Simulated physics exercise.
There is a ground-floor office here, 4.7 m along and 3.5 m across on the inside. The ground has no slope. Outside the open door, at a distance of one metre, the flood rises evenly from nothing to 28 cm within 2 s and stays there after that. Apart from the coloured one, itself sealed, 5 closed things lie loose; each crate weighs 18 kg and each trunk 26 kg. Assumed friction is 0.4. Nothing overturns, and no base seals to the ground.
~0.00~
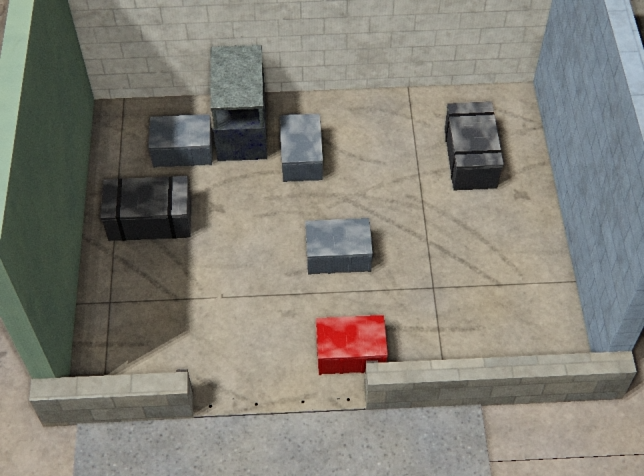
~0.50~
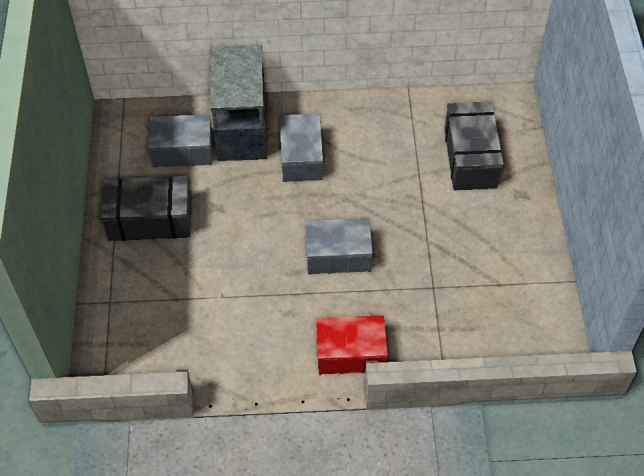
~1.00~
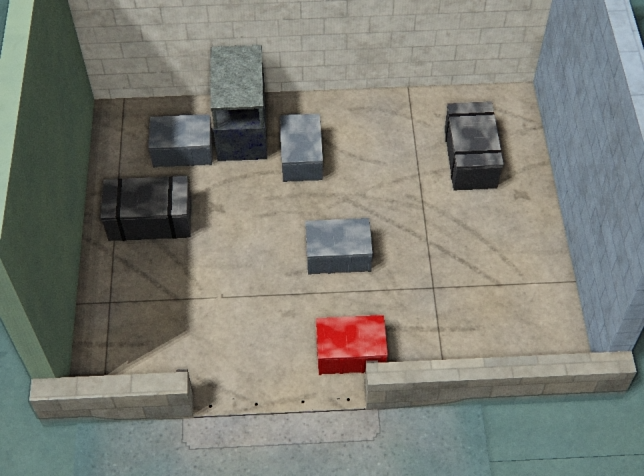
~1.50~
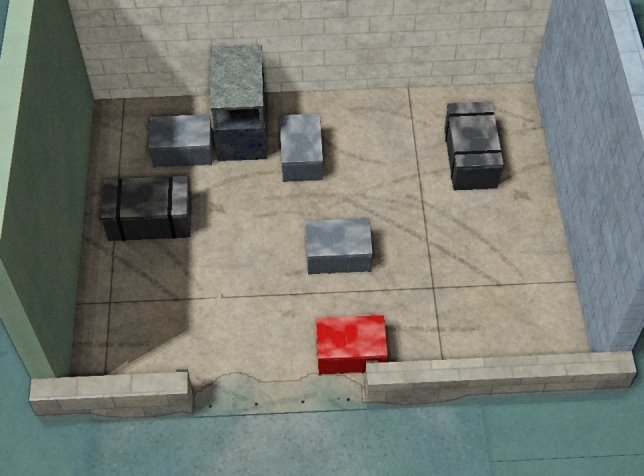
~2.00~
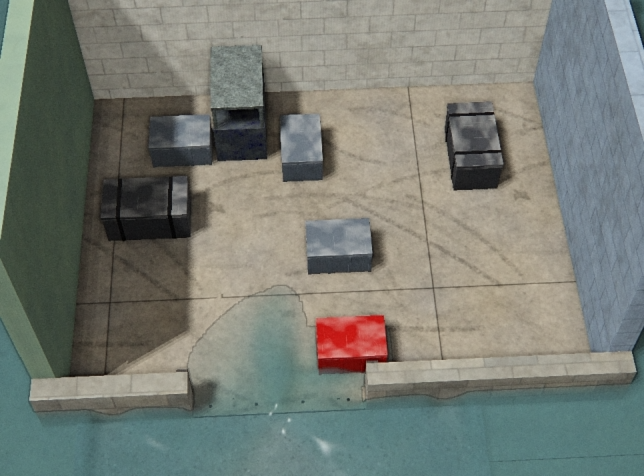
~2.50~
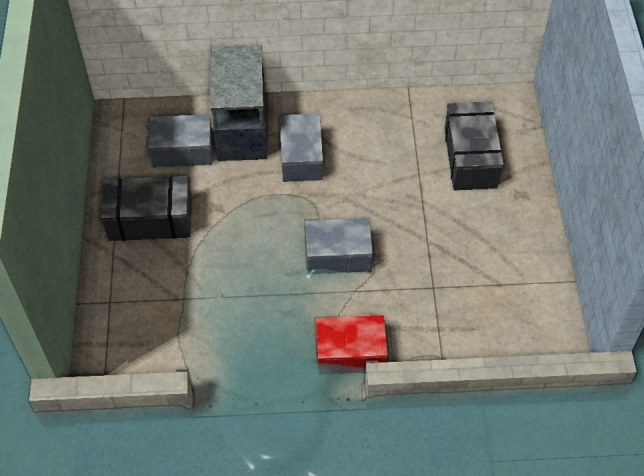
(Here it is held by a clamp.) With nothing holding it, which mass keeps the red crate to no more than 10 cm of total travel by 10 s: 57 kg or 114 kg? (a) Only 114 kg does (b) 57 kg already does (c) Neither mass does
Option a: Only 114 kg does.
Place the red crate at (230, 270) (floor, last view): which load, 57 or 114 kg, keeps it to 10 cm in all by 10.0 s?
Well, must use the heavier.
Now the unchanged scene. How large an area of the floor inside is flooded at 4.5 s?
Somewhere around 13 m2, roughly.
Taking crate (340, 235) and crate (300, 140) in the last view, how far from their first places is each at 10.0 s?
140 cm and 200 cm respectively.
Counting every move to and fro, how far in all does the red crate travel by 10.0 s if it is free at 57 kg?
It covers about 50 cm altogether.
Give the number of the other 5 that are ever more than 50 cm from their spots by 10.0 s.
Answer: 5.
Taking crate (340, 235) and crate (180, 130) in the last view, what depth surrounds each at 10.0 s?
Roughly 11 and 21 cm.
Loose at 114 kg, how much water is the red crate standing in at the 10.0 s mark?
16 cm, roughly.
After 3.5 s the red crate would be 25 cm from its start with 57 kg and 0 cm from its start with 114 kg; 10 cm of water round it then.
After 4.5 s the red crate would be 35 cm from its start with 57 kg and 0 cm from its start with 114 kg; 9 cm of water round it then.
After 7.0 s the red crate would be 37 cm from its start with 57 kg and 0 cm from its start with 114 kg; 9 cm of water round it then.
After 10.0 s the red crate would be 48 cm from its start with 57 kg and 0 cm from its start with 114 kg; 16 cm of water round it then.
